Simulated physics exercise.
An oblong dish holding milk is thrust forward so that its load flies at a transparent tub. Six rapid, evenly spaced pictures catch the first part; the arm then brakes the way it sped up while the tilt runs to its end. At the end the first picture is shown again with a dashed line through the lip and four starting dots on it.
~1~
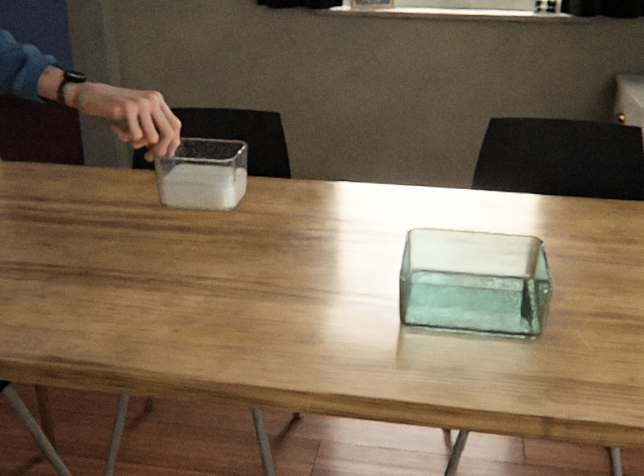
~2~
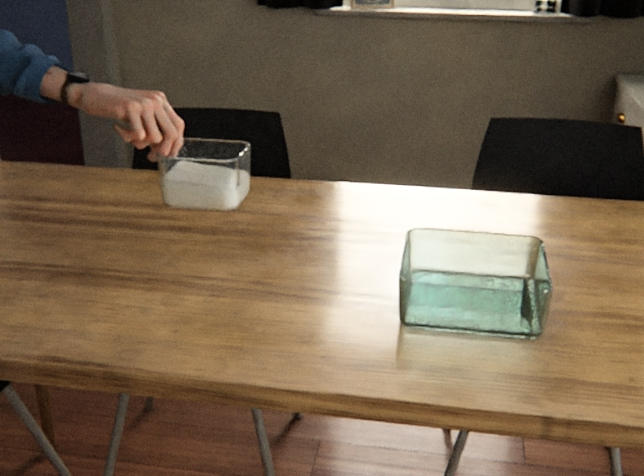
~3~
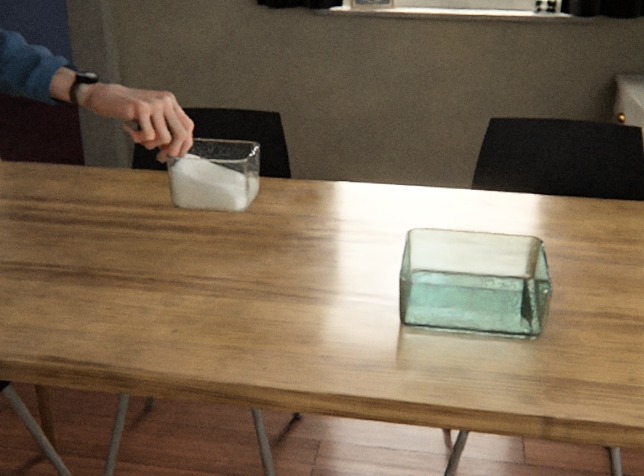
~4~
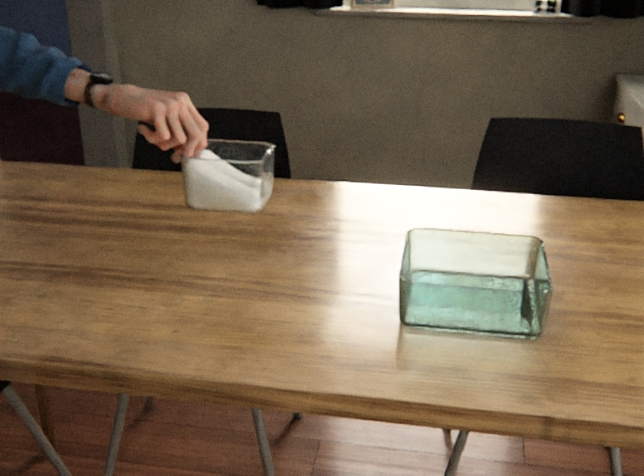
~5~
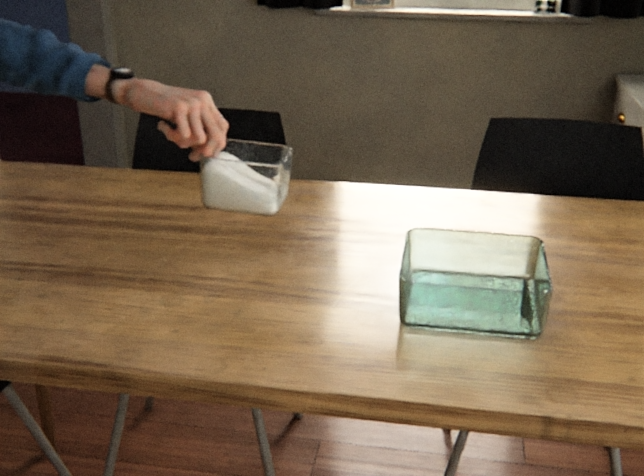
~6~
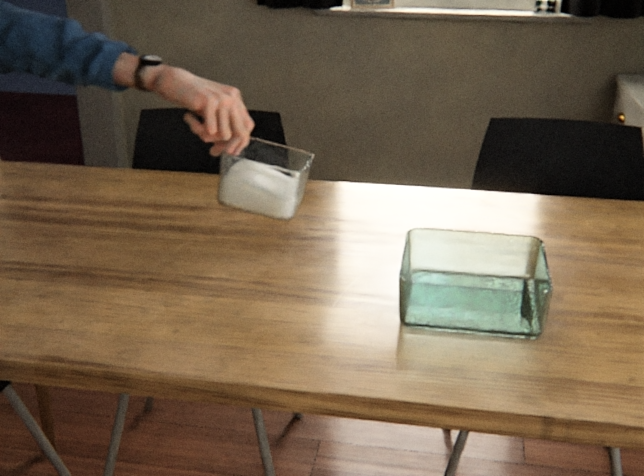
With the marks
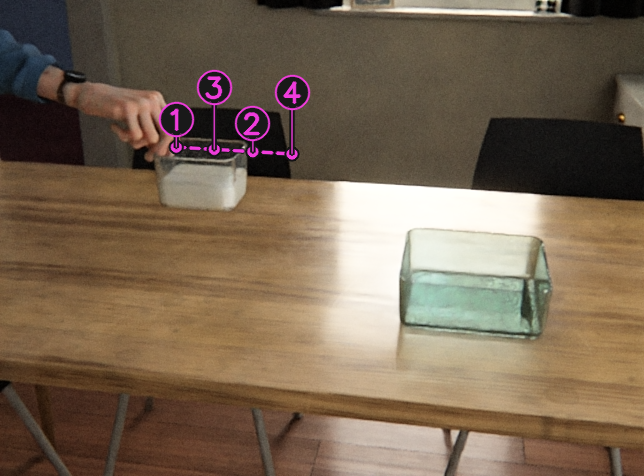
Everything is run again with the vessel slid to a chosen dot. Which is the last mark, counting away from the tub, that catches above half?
The limit is 4.
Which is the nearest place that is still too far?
2 it is.
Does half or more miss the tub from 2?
Yes, it does.
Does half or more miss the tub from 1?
Yes.
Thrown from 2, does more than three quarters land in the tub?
No.
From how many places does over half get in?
One.
On the marked copy, 1 at (176, 147); 2 at (252, 151); 3 at (214, 149); 4 at (292, 154).
With 1, about 0 % lands in the tub, 100 % falls short.
With 2, about 32 % lands in the tub, 63 % falls short and 4 % goes beside or beyond.
With 3, about 0 % lands in the tub, 99 % falls short.
With 4, about 65 % lands in the tub, 28 % falls short and 7 % goes beside or beyond.
